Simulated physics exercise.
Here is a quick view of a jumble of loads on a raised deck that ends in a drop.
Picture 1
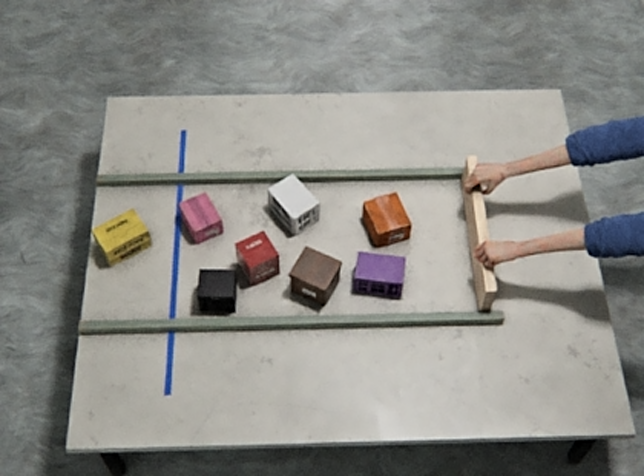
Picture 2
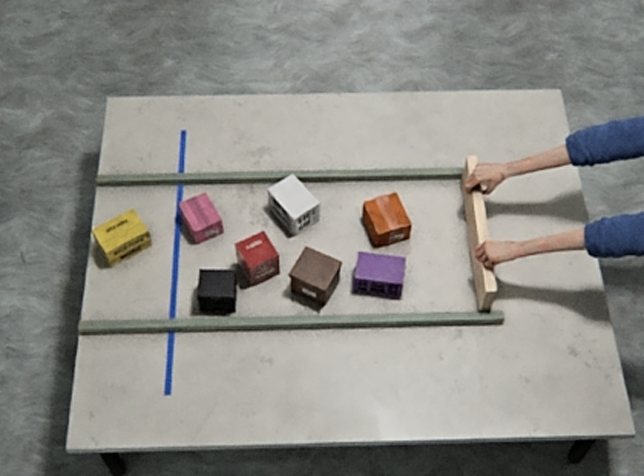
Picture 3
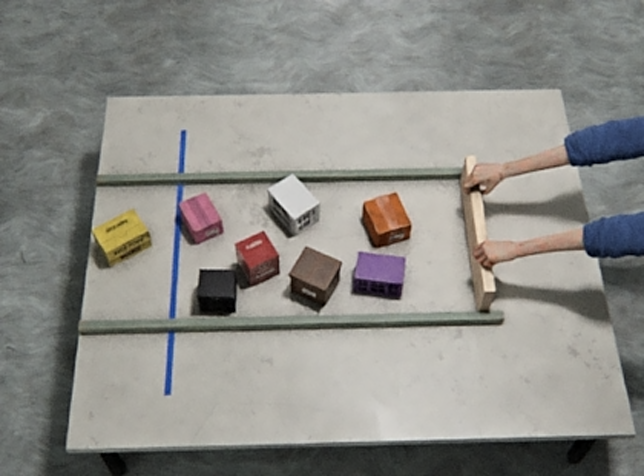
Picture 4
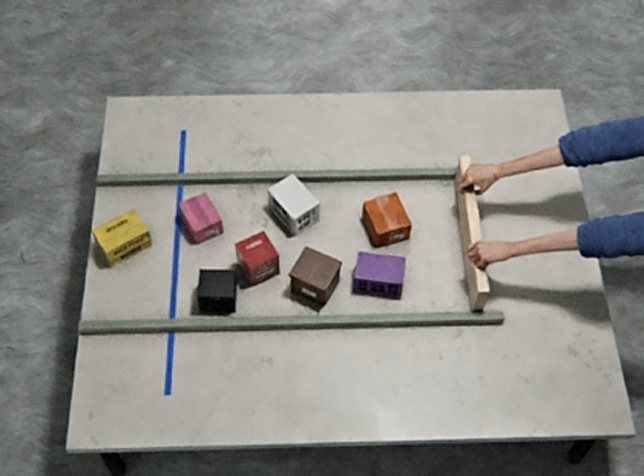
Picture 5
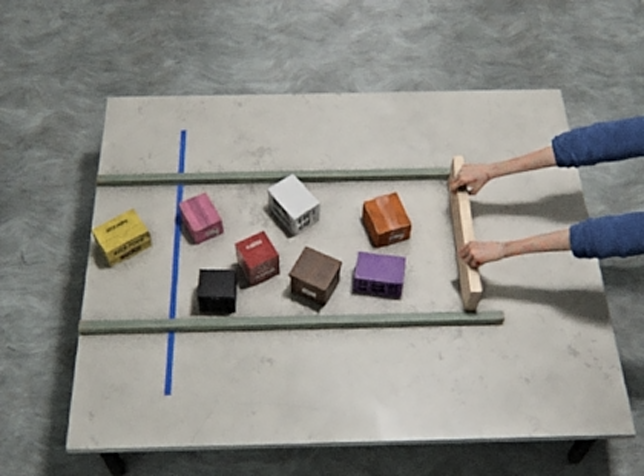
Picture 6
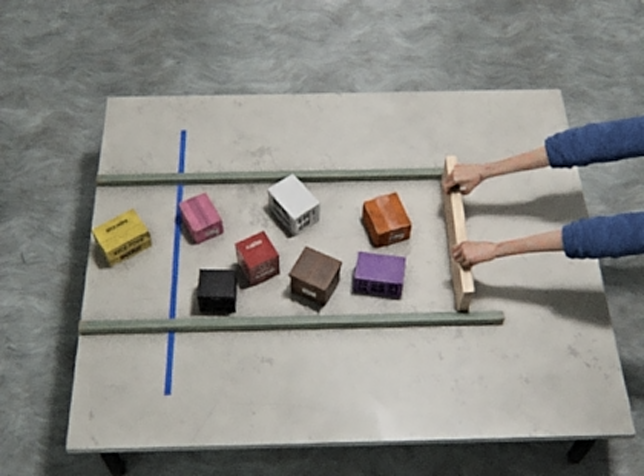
The video shows eight coloured boxes between two rails on a table, one left of a blue tape line. Two hands hold a wooden plank still at the right, then slide it slightly left while the boxes stay still.
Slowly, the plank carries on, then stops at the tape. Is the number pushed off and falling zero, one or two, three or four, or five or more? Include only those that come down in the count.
The edge claims under three, at least one.
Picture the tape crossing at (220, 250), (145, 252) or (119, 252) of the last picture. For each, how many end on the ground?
The counts would be 0, 4 and 6.
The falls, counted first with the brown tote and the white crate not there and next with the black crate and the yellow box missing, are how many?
The number fallen is 0, and in the other try 0.
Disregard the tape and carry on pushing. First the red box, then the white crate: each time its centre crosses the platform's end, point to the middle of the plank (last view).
Approx. (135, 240) for the first, approx. (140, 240) for the second.
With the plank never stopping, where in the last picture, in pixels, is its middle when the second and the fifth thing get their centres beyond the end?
Near (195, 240) first, near (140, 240) second.
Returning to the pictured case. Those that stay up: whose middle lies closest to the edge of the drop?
Foremost, the pink parcel.
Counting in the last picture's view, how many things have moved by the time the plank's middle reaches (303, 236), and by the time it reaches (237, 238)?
First 6, then 8.
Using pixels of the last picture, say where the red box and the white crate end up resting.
(127, 252) and (126, 199), approximately.
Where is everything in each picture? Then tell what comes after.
The first picture shows yellow box (122, 238); pink parcel (201, 218); black crate (218, 290); plank (478, 233); tape (176, 251).
The second picture shows pink parcel (201, 218); red box (258, 259).
The third picture shows black crate (218, 290); plank (477, 233).
The fourth picture shows yellow box (122, 238); orange box (387, 220).
The fifth picture shows pink parcel (201, 218); purple crate (380, 274).
The sixth picture shows yellow box (122, 238); pink parcel (201, 218); black crate (218, 290); plank (457, 233); tape (176, 251).
Early on, none off yet; yellow box at rest near (122, 238); pink parcel at rest near (201, 218); black crate travelled a little near (206, 292).
Finally, the number that fall off is one or two; lost, black crate and yellow box.
